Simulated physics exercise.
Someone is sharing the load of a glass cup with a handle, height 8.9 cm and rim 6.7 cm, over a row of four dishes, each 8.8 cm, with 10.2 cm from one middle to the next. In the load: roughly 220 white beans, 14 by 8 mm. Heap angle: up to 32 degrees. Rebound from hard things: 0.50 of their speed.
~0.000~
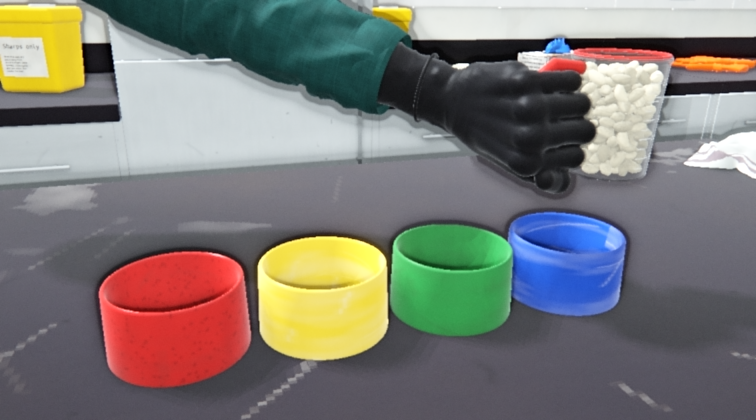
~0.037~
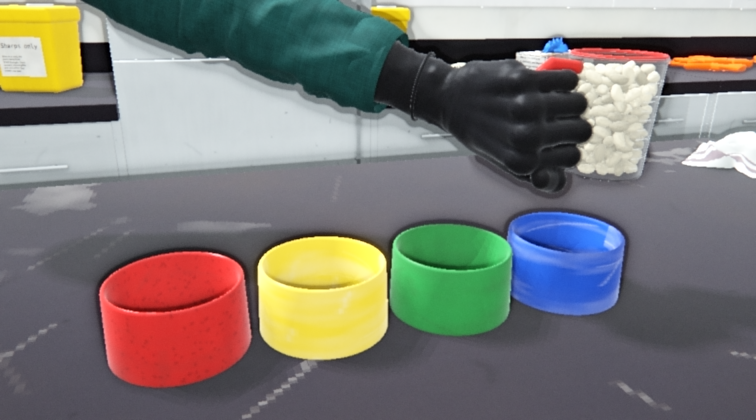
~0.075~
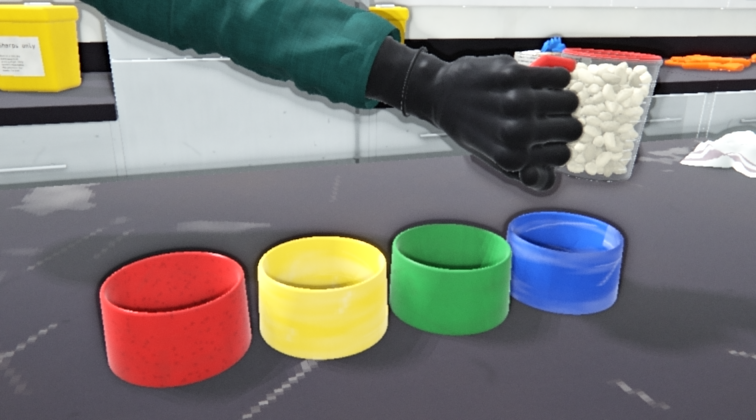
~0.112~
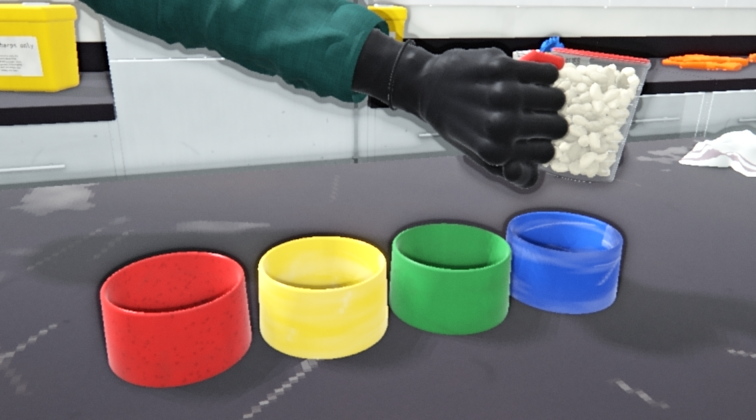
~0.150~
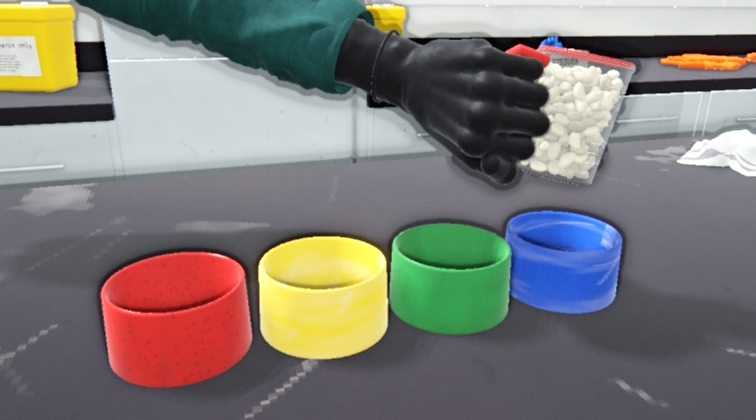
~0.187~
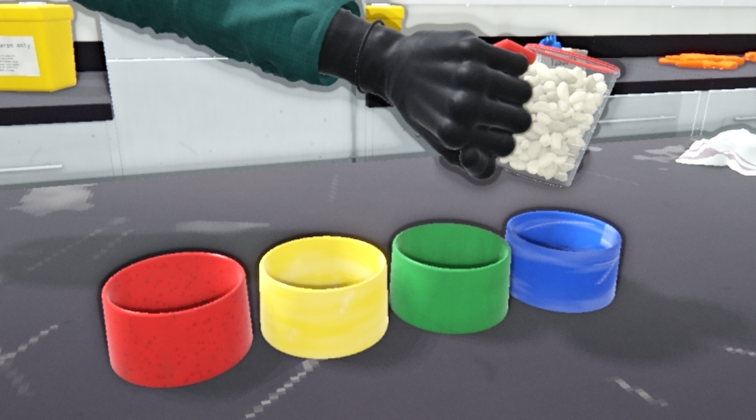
An arm in a dark green sleeve and black glove reaches in from the upper left over a dark, scuffed worktop, seen from slightly above by a still camera. The hand holds a clear container of white beans above a row of red, yellow, green and blue dishes, left to right, with a yellow tub behind. The container shifts a short way left, slowly then faster, leaning slightly clockwise.
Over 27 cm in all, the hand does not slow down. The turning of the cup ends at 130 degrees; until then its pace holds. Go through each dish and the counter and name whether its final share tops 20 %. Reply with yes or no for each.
Red: No, blue: No, green: No, yellow: Yes, counter: No.
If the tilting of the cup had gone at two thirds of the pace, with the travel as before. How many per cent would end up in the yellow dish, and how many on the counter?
Shares - yellow: 90, counter: 10.
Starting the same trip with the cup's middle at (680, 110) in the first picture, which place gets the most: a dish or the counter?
Largest amount ends at green.
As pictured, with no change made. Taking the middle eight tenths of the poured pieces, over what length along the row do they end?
Roughly 5 cm of the row.
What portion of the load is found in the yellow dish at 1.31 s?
I'd say close to 95 per cent at that point.
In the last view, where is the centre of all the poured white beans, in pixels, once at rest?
Near (334, 290).
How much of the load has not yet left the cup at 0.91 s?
I'd estimate some 90 per cent of the load.
After 0.62 s, tilt 70 degrees; cup holds 100 %.
After 0.91 s, tilt 107 degrees; cup holds 90 %, yellow 5 %.
After 1.31 s, tilt 130 degrees; cup holds 0 %, yellow 95 %.
In the end, at 2.0 s, red 0 %, blue 0 %, green 0 %, yellow 95 %, counter 5 %.
